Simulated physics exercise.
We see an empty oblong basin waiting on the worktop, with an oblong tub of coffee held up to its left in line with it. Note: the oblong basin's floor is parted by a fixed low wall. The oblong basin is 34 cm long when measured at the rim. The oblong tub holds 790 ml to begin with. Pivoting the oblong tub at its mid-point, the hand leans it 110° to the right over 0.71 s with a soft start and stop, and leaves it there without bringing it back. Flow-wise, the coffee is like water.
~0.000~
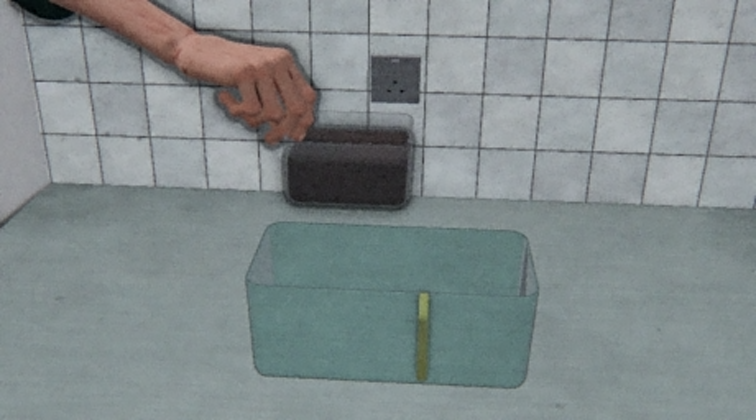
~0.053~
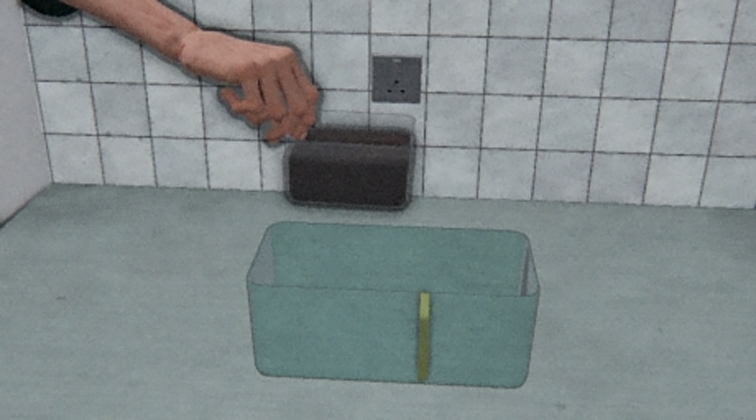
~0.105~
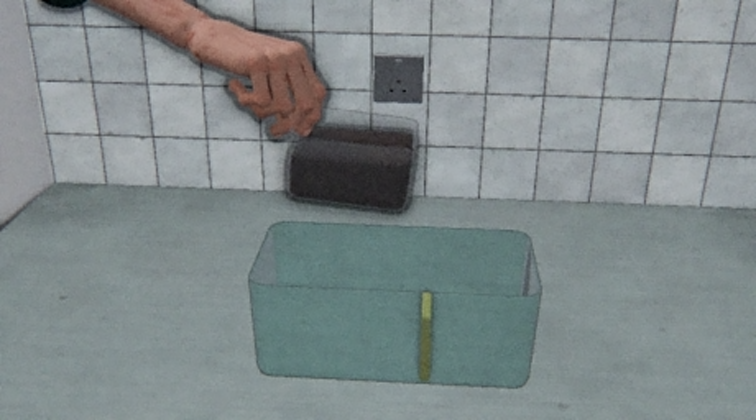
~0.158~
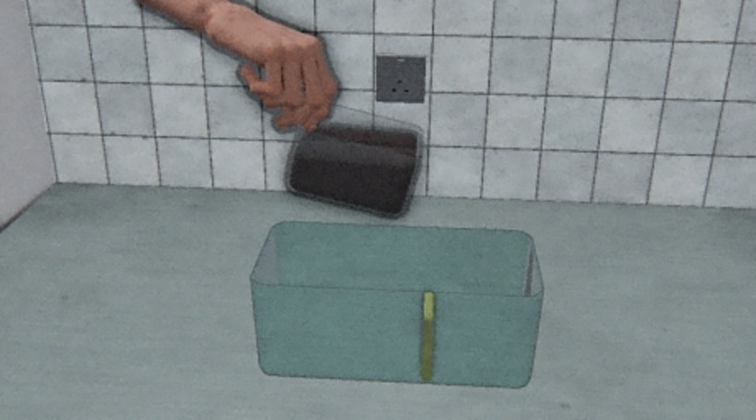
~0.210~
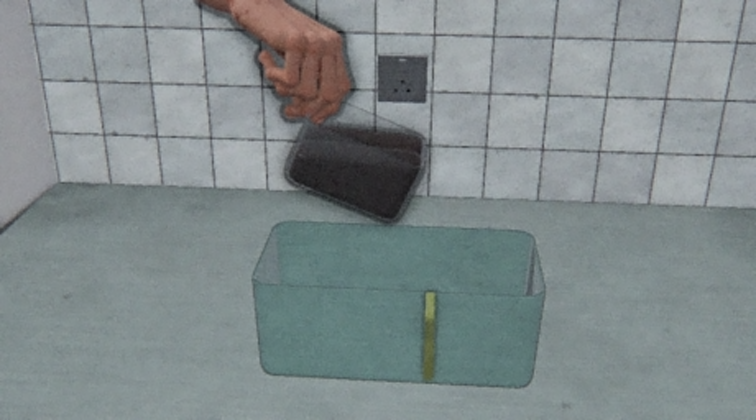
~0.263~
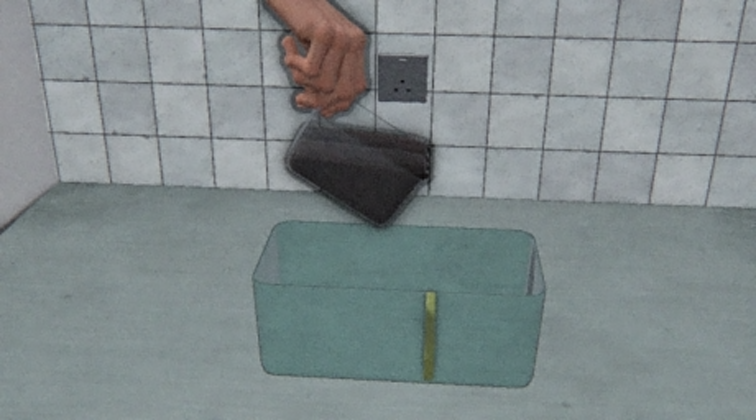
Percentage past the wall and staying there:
60 percent.
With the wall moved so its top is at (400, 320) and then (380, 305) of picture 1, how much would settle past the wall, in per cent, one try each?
Respectively close to 90 and 95 %.
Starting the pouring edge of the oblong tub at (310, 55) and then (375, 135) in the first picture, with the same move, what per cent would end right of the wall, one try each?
It comes to 20 per cent, and then 40 per cent.
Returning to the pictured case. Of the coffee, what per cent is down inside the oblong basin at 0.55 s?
Around 38 percent.
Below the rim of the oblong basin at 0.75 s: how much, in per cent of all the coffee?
Some 88 percent of the total.
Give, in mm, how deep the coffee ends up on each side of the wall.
On the left it stands about 10 mm, on the right about 26 mm.
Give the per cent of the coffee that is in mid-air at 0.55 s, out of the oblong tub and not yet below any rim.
Some 38 per cent, I reckon.
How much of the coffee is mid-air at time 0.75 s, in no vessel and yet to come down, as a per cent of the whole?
About 7 per cent.
By 0.55 s the tilt is 96° and 24 per cent is still to pour, 0 is left of the wall and 38 right of it.
By 0.75 s the tilt is 110° and 5 per cent is still to pour, 19 is left of the wall and 69 right of it.
By 0.97 s the tilt is 110° and 0 per cent is still to pour, 33 is left of the wall and 64 right of it.
By 1.21 s the tilt is 110° and 0 per cent is still to pour, 38 is left of the wall and 60 right of it.
At rest 39 per cent lies left of the wall, 60 right of it and 2 outside.
